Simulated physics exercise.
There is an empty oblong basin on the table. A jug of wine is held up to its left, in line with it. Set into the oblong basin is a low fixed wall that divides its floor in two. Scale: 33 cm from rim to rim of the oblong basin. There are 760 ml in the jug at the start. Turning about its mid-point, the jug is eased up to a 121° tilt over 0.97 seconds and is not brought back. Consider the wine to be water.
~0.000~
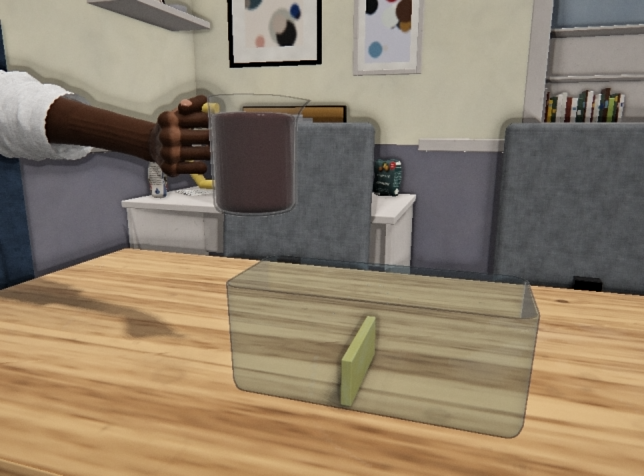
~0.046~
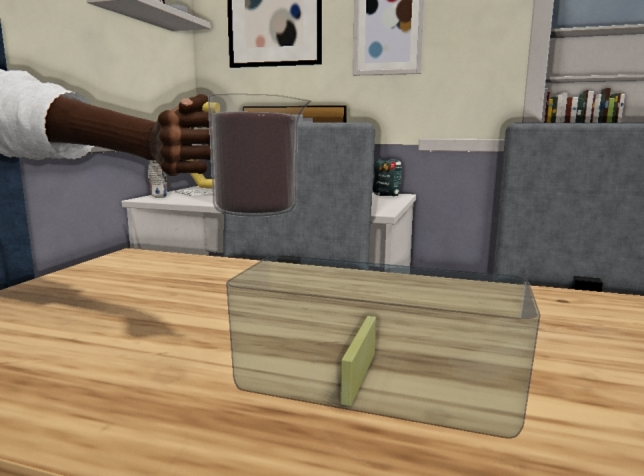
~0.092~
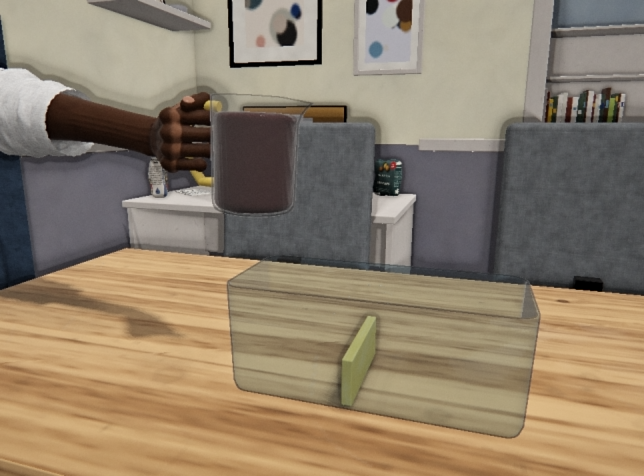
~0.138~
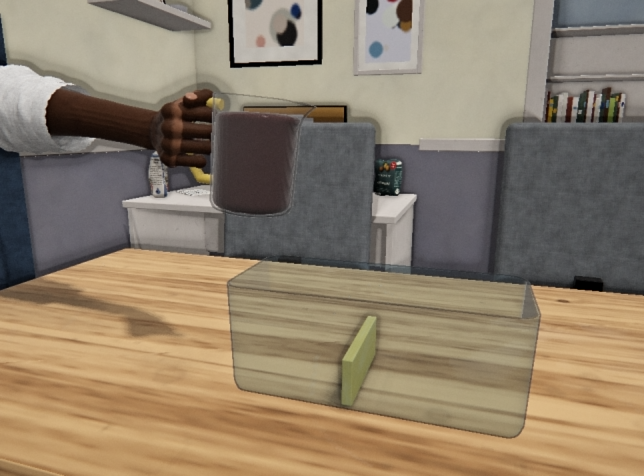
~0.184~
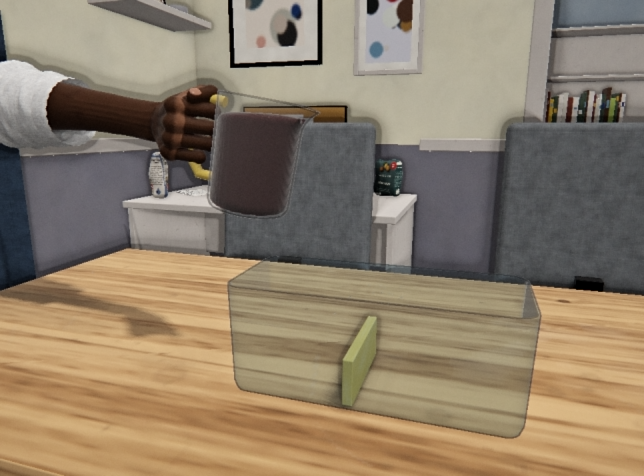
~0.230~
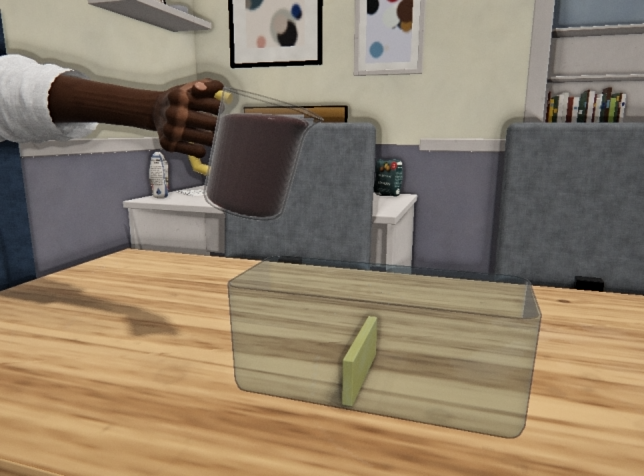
A hand held a clear jug of dark wine above a wooden table, to the left of an empty see-through basin with a small green wall inside, and slowly tilted the jug slightly rightward.
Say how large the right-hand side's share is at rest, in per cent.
Its share is roughly 52 per cent.
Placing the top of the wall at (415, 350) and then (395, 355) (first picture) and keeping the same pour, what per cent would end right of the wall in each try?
One try each: Around 5 percent and then around 10 percent.
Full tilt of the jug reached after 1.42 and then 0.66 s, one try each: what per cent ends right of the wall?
Result: 65 per cent, then 35 per cent.
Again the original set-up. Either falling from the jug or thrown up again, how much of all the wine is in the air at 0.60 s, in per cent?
Roughly 20 %.
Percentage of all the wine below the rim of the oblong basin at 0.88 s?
72 %, more or less.
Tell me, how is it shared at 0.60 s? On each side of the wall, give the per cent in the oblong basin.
0 on the left, 8 on the right, roughly.
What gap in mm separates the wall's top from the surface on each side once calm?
Near 34 mm for the left and near 38 mm for the right.
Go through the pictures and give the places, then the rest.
The first picture shows tilt 0°; pouring edge (310, 99); surface from (220, 116) to (296, 116); the oblong basin's rim runs from (249, 270) to (532, 298); the wall's top is at (360, 338).
The second picture shows tilt 1°; pouring edge (311, 99); surface from (220, 115) to (296, 116).
The third picture shows tilt 3°; pouring edge (313, 102); surface from (221, 115) to (298, 117).
The fourth picture shows tilt 6°; pouring edge (316, 106); surface from (225, 114) to (300, 117).
The fifth picture shows tilt 10°; pouring edge (319, 111); surface from (226, 116) to (306, 119).
The sixth picture shows tilt 16°; pouring edge (323, 119); surface from (227, 122) to (311, 120).
Then, 0.60 s in, the tilt is 83° and 73 per cent is still to pour, 0 is left of the wall and 8 right of it.
Then, 0.88 s in, the tilt is 118° and 13 per cent is still to pour, 25 is left of the wall and 47 right of it.
Then, 1.16 s in, the tilt is 121° and 0 per cent is still to pour, 47 is left of the wall and 52 right of it.
Then, 1.47 s in, the tilt is 121° and 0 per cent is still to pour, 47 is left of the wall and 52 right of it.
Finally, 47 per cent lies left of the wall, 52 right of it and 1 outside.
